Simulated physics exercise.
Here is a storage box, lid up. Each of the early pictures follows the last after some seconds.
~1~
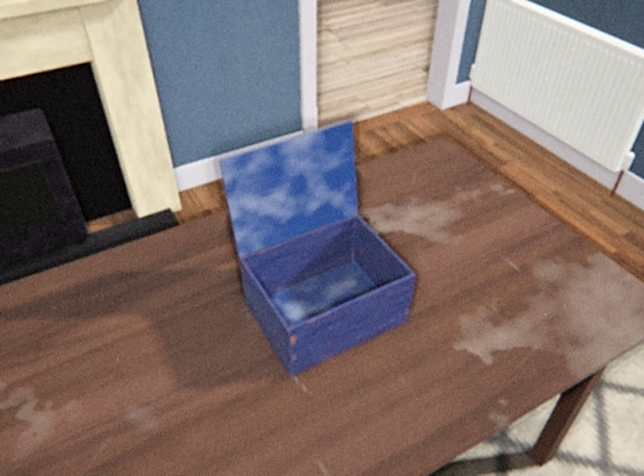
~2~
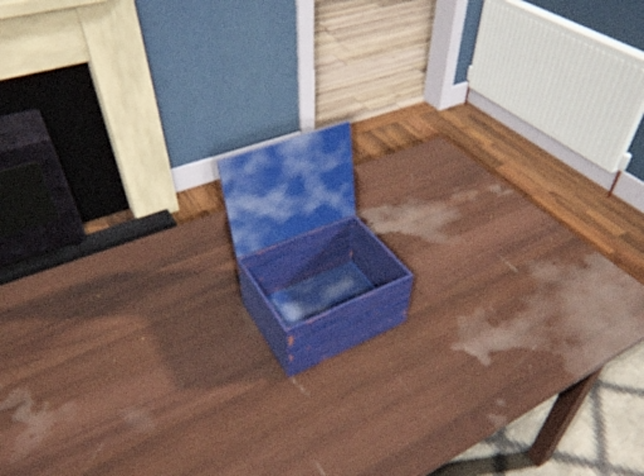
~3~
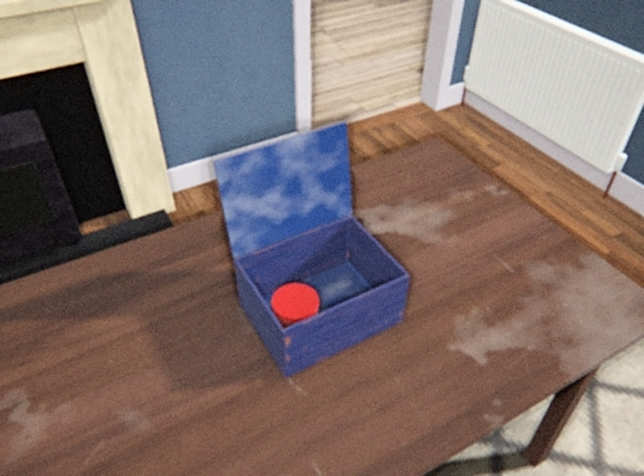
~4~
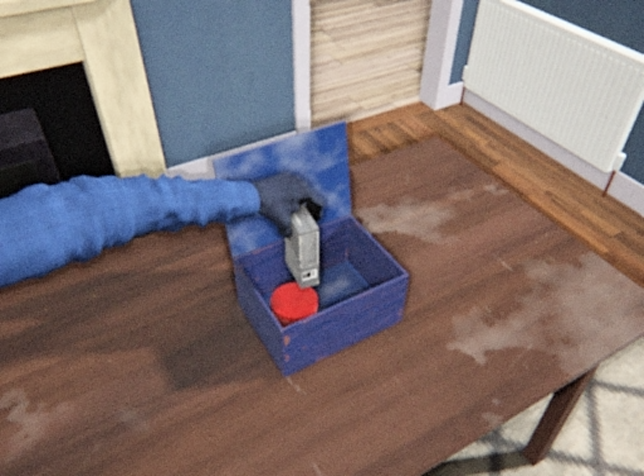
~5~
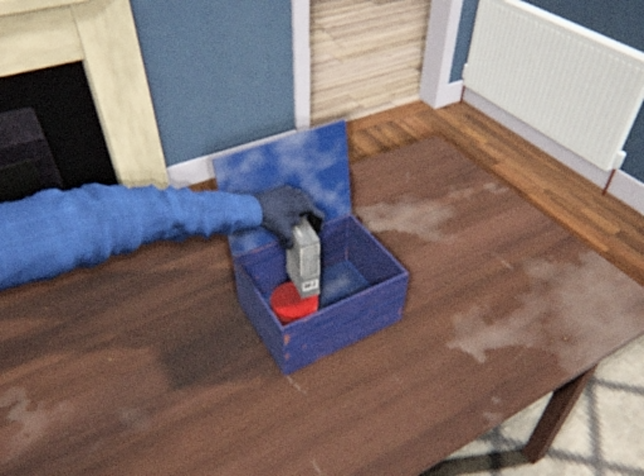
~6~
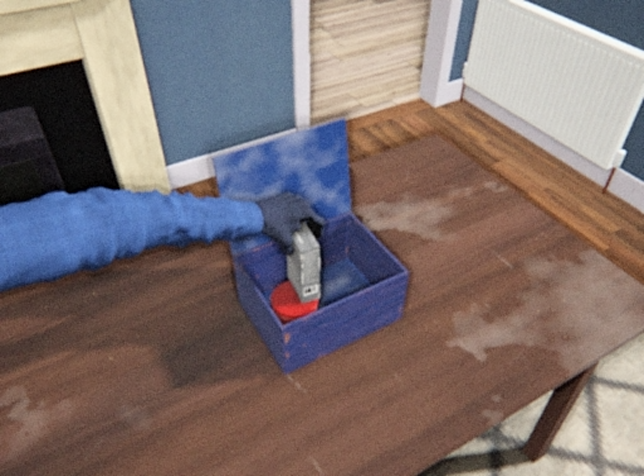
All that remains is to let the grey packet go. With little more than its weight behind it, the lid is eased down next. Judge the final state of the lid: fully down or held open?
In the end it is held open.
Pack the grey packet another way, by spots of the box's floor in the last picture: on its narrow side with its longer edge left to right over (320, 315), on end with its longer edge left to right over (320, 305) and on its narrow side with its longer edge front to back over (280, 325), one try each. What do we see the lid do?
On the first attempt the lid remains open a bit, on the second it settles shut, and on the third it remains open a bit.
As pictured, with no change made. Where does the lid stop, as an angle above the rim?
About 60° above the rim.
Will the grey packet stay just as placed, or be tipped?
In the end, the grey packet keeps its orientation.
Then, 1.10 s after the last picture, lid starting down.
Then, 1.40 s after the last picture, lid 72° above the rim.
At rest, lid 60° above the rim; both in place. Seen from the same camera at the end, grey packet near (303, 263).
